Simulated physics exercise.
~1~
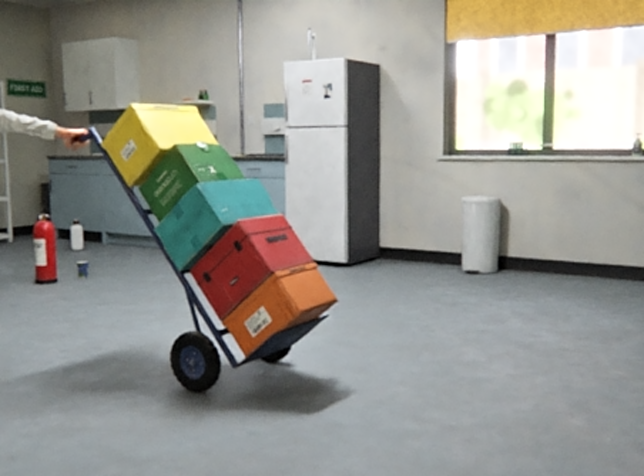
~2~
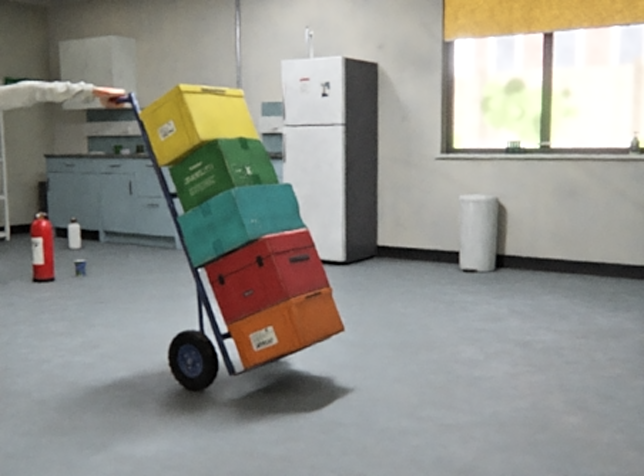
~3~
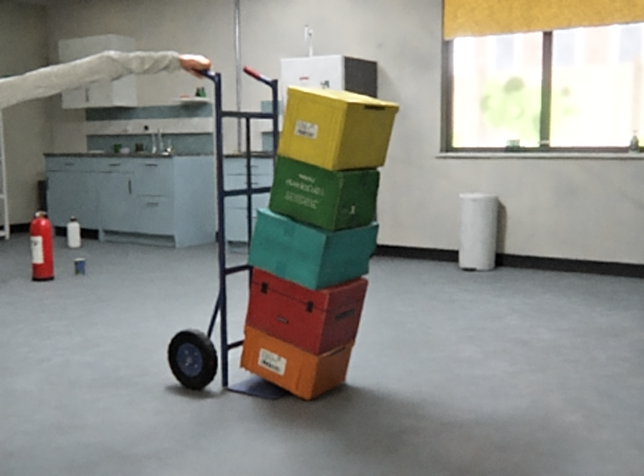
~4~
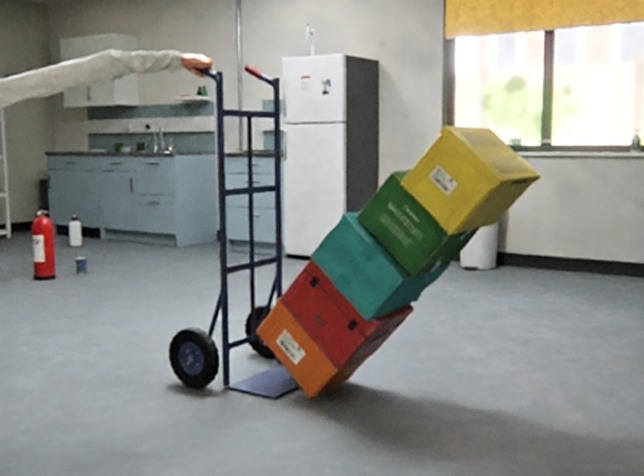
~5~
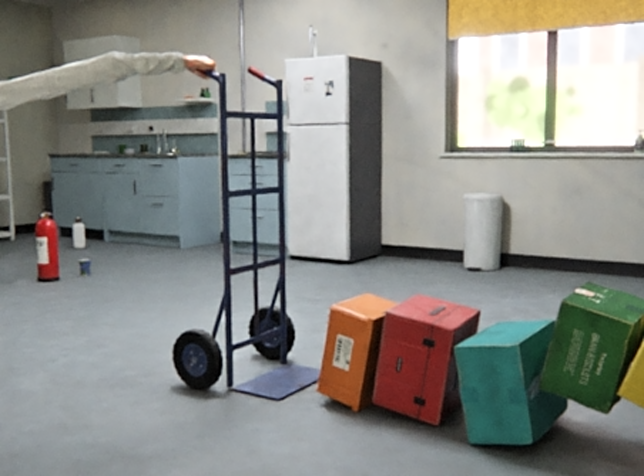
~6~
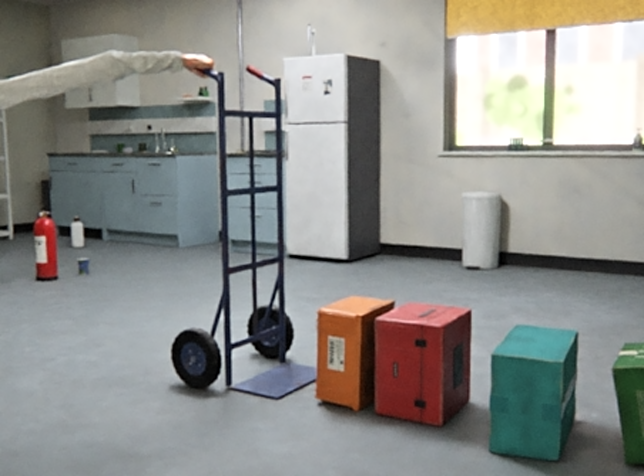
Kitchen room with a sleeved arm tipping a hand truck upright, its five stacked colourful boxes toppling right and scattering across the floor.
